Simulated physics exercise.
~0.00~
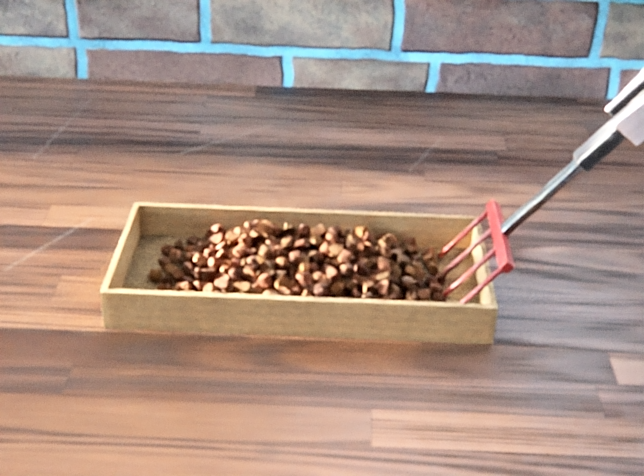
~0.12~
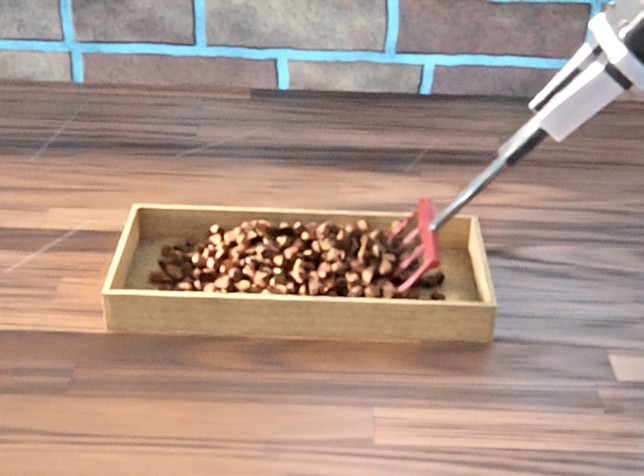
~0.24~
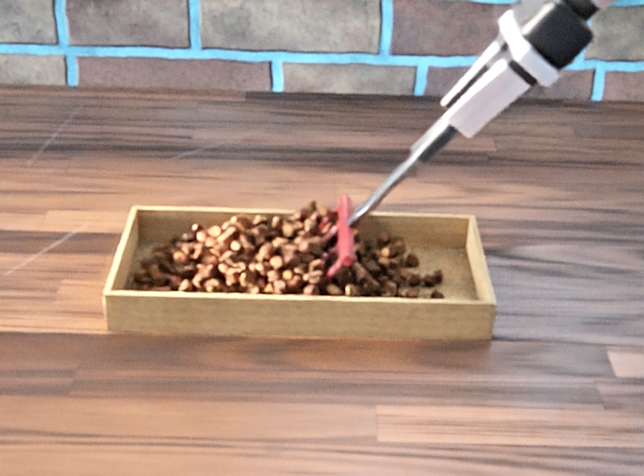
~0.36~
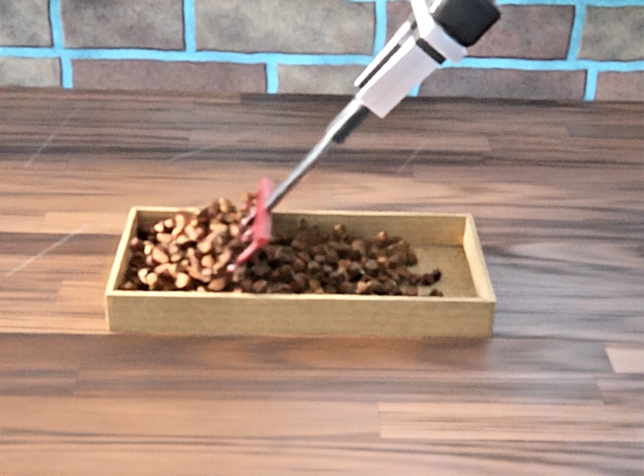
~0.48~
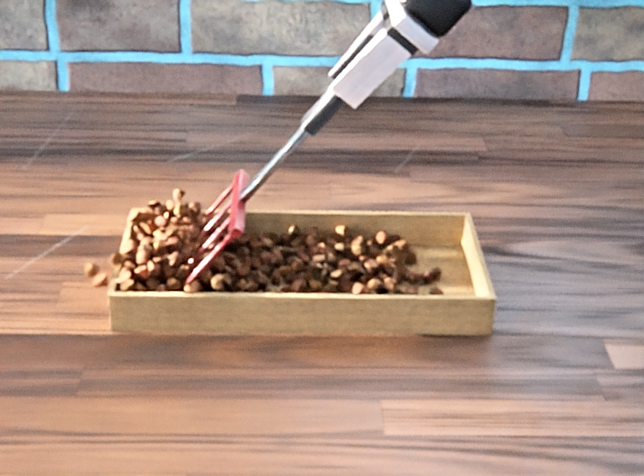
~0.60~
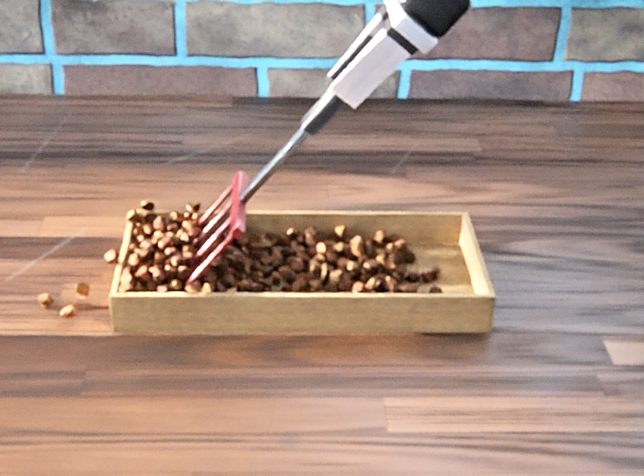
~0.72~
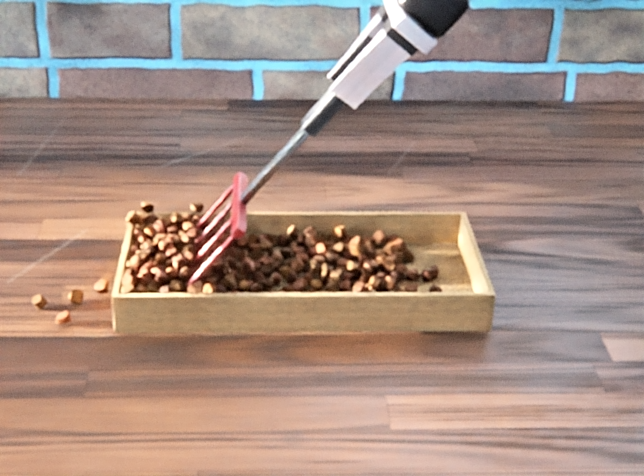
A robot arm in white and black holds a red rake by a thin metal rod over a shallow wooden trough on a brown wood-plank table, seen from the front and slightly above, with a brick wall with bright blue joints behind. Small brown pet food pellets lie heaped in the trough. The rake enters at the right end and sweeps left through the heap, piling pellets against the left end while many slip behind it. It stops short of that end, and a few pellets spill onto the table. The rake stays still, with most pellets remaining in the trough.
